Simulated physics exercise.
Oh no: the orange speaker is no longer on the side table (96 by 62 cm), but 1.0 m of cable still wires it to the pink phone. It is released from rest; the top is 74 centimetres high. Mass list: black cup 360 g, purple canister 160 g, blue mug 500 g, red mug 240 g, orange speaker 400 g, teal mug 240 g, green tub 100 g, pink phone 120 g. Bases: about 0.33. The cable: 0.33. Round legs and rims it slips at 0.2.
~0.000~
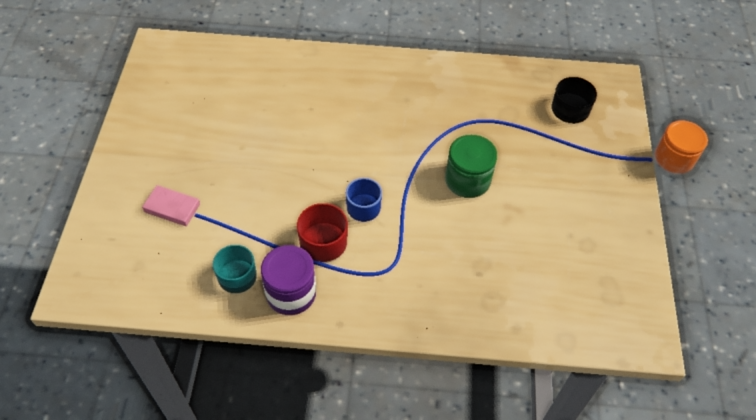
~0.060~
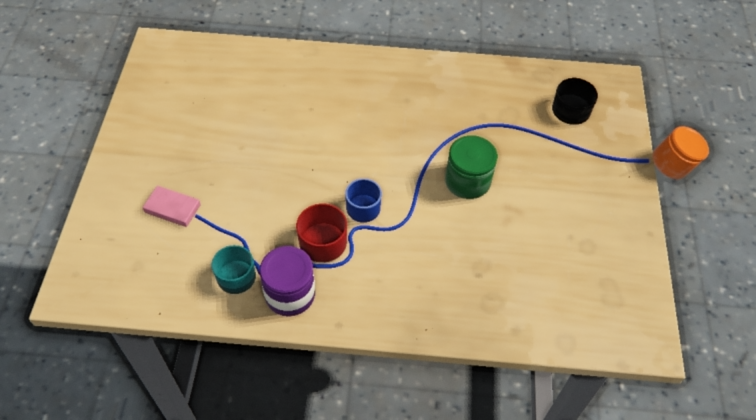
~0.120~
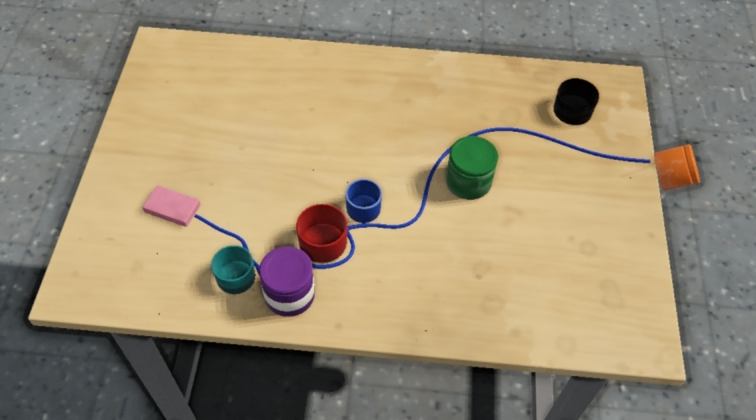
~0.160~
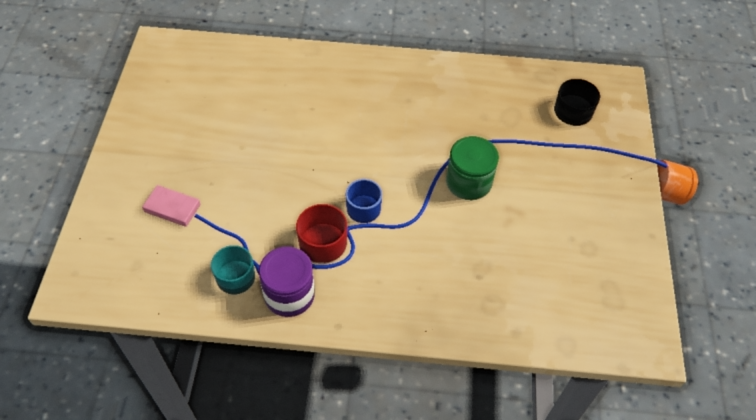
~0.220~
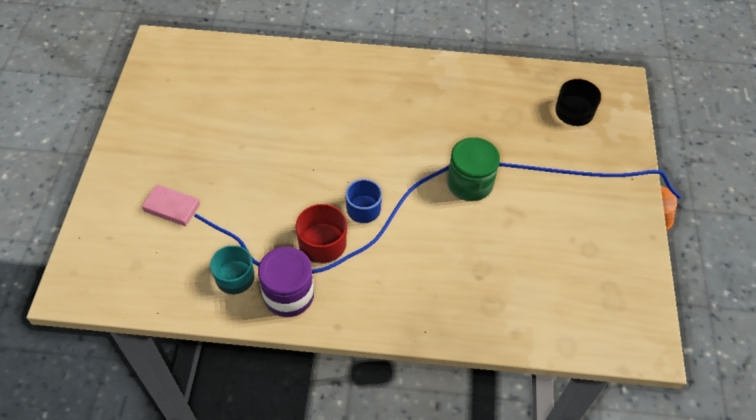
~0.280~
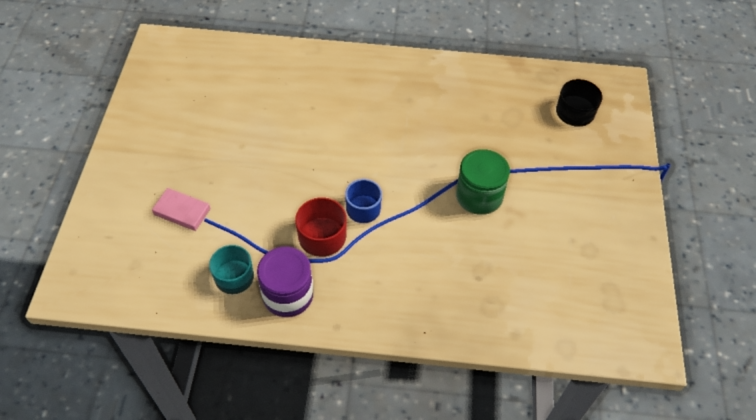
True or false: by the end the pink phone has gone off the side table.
True.
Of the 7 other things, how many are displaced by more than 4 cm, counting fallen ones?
All told, 3.
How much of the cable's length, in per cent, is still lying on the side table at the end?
Around 0 in a hundred parts of its length.
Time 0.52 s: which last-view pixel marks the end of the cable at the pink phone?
Close to (396, 253) in the last picture.
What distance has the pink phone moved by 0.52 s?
Pink phone: 35 centimetres.
By 0.5 s, the cable's tail end at (396, 253); pink phone 33 cm off its start, green tub 24 cm off its start, orange speaker over the edge.
By 0.7 s, the cable's tail end at (614, 285); pink phone 67 cm off its start, green tub 29 cm off its start, orange speaker over the edge.
By 1.0 s, the cable has left the top; pink phone over the edge, green tub 29 cm off its start at (591, 303), orange speaker over the edge.
By 1.2 s, the cable has left the top; pink phone over the edge, green tub 29 cm off its start, orange speaker over the edge.
By 2.4 s, the cable has left the top; pink phone over the edge, green tub 29 cm off its start at (591, 303), orange speaker over the edge, red mug 8 cm off its start at (320, 184).
